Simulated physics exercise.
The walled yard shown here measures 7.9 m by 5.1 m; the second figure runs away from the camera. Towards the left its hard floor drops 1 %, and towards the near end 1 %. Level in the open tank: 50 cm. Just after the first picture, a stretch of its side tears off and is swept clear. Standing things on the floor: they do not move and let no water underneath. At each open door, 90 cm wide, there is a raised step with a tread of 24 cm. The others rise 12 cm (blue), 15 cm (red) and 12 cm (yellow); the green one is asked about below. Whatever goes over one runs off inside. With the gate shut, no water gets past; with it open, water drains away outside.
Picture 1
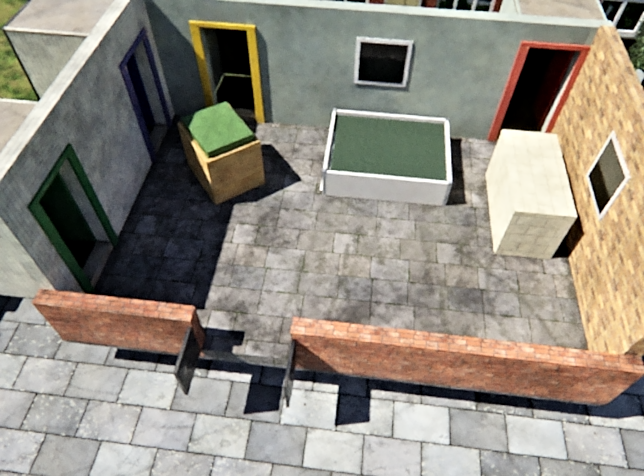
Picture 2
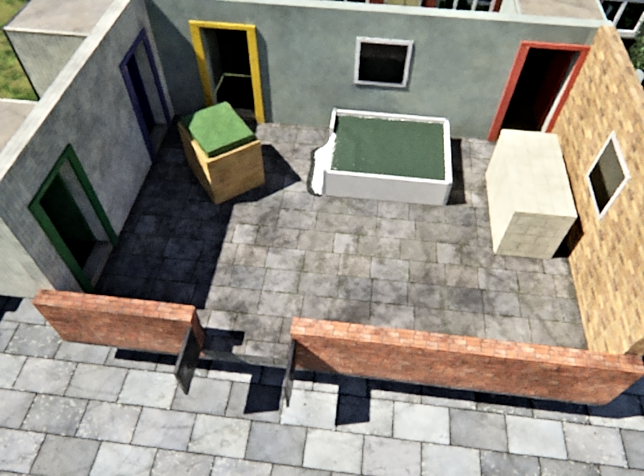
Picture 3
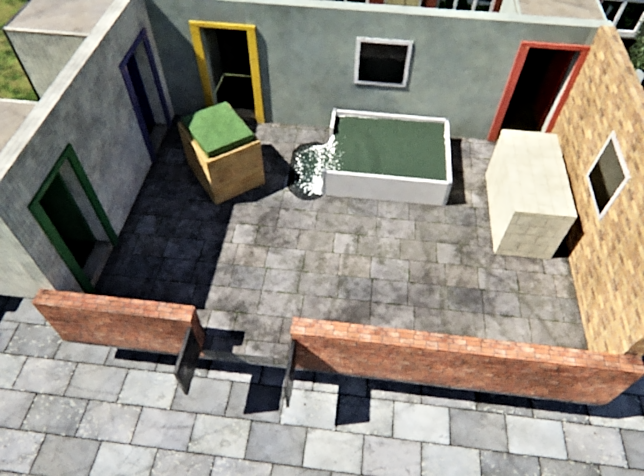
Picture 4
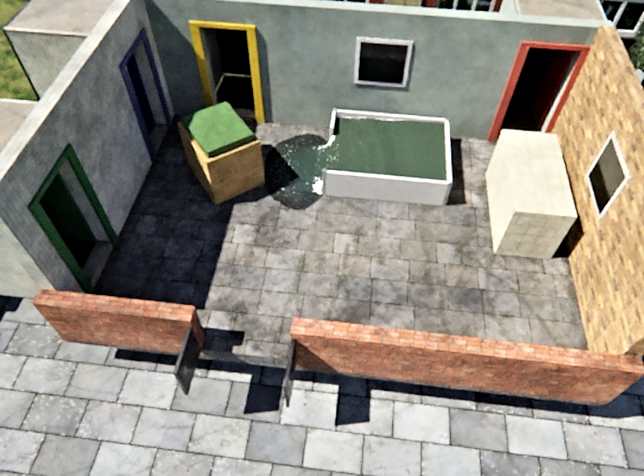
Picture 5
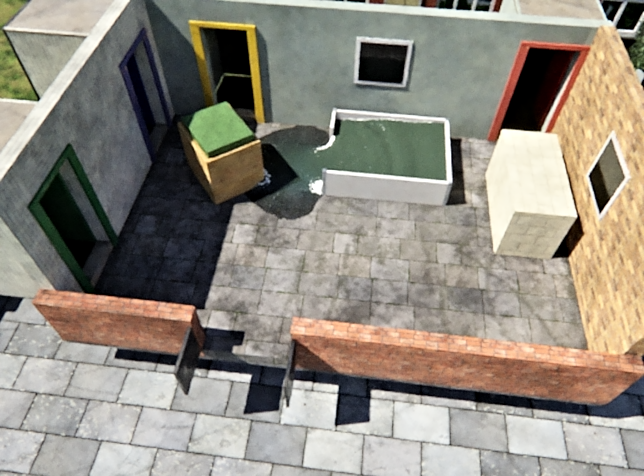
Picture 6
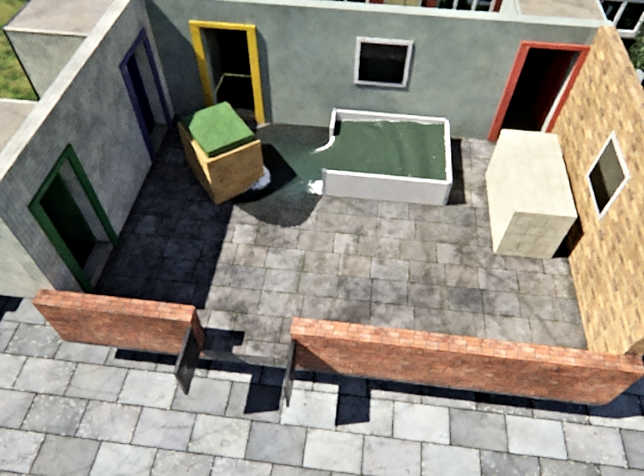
The footage shows a walled yard with coloured doorways and an open tank of still water; the tank's left side breaks away, and water pours out, spreading left across the paved floor to the green-topped wooden box.
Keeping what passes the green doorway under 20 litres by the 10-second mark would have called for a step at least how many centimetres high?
It would have called for about 12 cm.
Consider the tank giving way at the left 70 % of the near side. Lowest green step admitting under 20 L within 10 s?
It should stand roughly 7.5 cm high.
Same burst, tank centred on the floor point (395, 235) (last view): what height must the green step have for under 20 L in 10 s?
At least some 20 centimetres tall.
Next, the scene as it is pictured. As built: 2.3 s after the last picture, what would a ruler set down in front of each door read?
Lab note, cm: Blue 16; green 10; red 0; yellow 21.
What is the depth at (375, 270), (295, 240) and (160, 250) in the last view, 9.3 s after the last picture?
Some 1, 1 and 9 cm.
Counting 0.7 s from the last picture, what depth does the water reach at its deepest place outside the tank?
Around 34 centimetres.
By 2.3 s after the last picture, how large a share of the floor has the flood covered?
Roughly 40 percent of the floor.
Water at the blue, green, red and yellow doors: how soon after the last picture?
Blue 1.2 s, green 1.4 s, red not in the 10 s, yellow 0.3 s.
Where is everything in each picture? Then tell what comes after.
In the first frame, still water, 50 cm deep, in the open tank at (388, 147); the green door at (82, 231) is dry.
In the second frame, the front is at (314, 155), 0.4 m from the gap at (329, 163); 0.3 m2 of floor is wet, 50 cm left at the back.
In the third frame, the gap is at (329, 164), the front 0.7 m out at (294, 163); the back of the open tank holds 50 cm.
In the fourth frame, the front is at (270, 165), 1.2 m from the gap at (329, 165); 1.7 m2 of floor is wet, 50 cm left at the back.
In the fifth frame, water pours out at (329, 165) and has run 1.7 m, to a hidden place; about 6 cm deep outside, 50 cm at the back.
In the sixth frame, water pours out at (329, 165) and has run 2.0 m, to a hidden place; about 5 cm deep outside, 49 cm at the back; the green door at (82, 231), 4.5 m from the gap, is still 2.7 m from the nearest water.
Then, 0.7 s after the last picture water covers 20 % of the floor, deepest (34 cm) near (266, 178); it has not reached the green door.
Then, 2.3 s after the last picture water covers 40 % of the floor, deepest (28 cm) near (183, 117); 10 cm at the green door, 0 litres in over its 17 cm step.
Then, 9.3 s after the last picture water covers 65 % of the floor, deepest (12 cm) near (80, 321); 11 cm at the green door, 0 litres in over its 17 cm step.
At the green door as built, the water peaked near 17 cm, 3.5 s after the last picture.
With a step of 10 cm, 50 litres would have come in within the 10 s; with 13.5 cm, 7 litres. So under 20 litres takes about 12 cm.
